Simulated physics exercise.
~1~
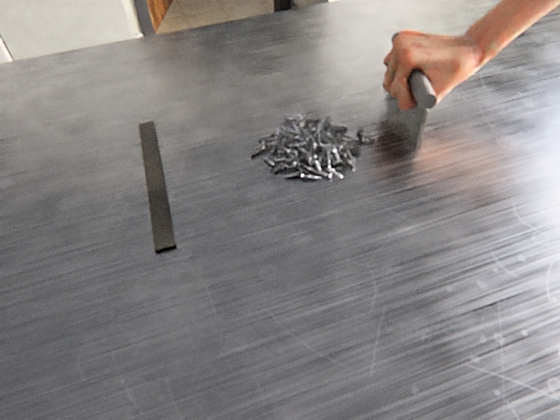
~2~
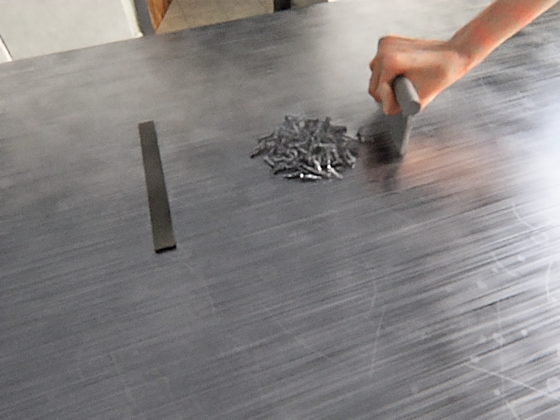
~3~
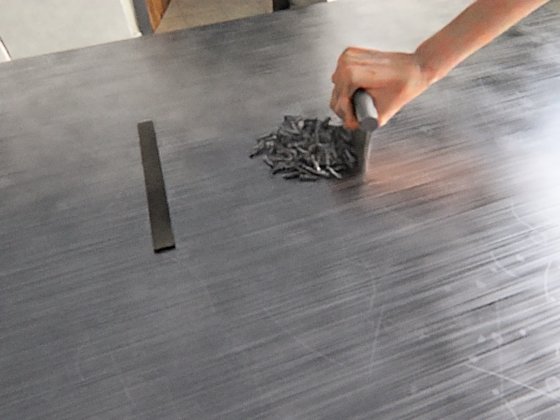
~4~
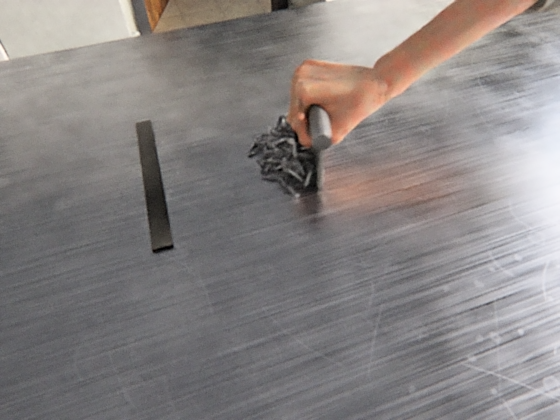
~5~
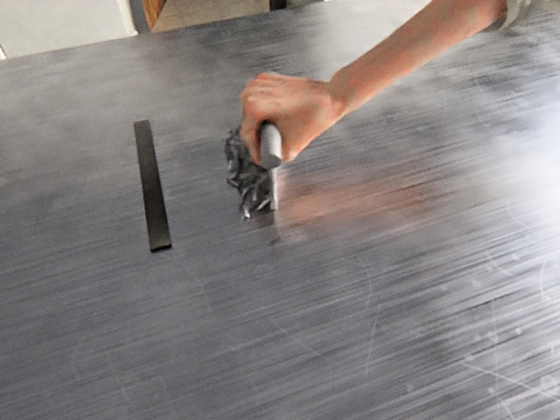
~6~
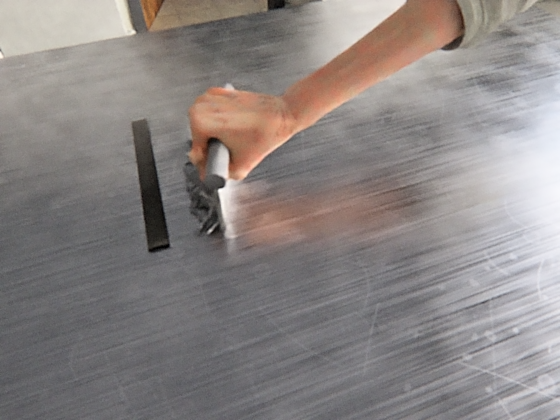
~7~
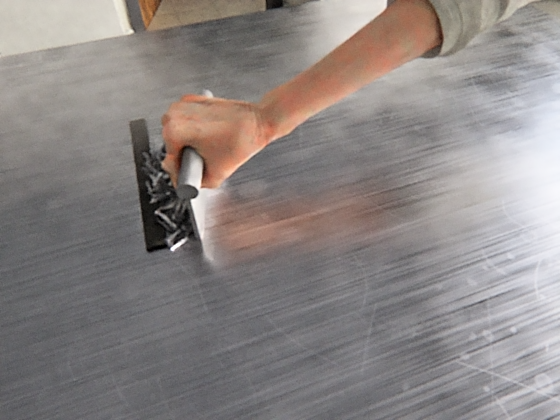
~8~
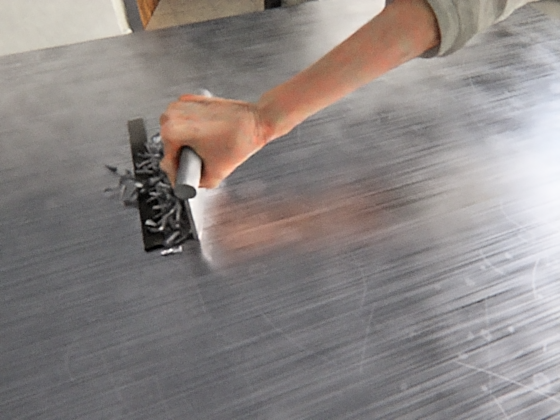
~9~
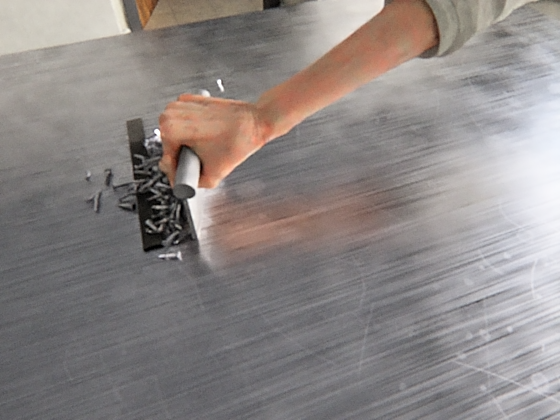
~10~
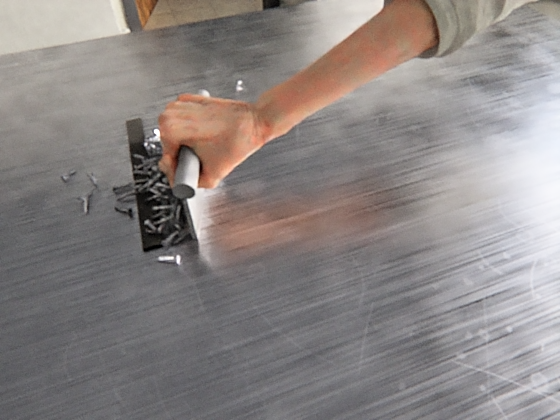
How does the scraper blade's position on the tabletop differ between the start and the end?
At the start the blade is to the right of the screw pile, well away from the dark strip. By the end it is much further left and a little nearer the viewer, resting right beside the strip.
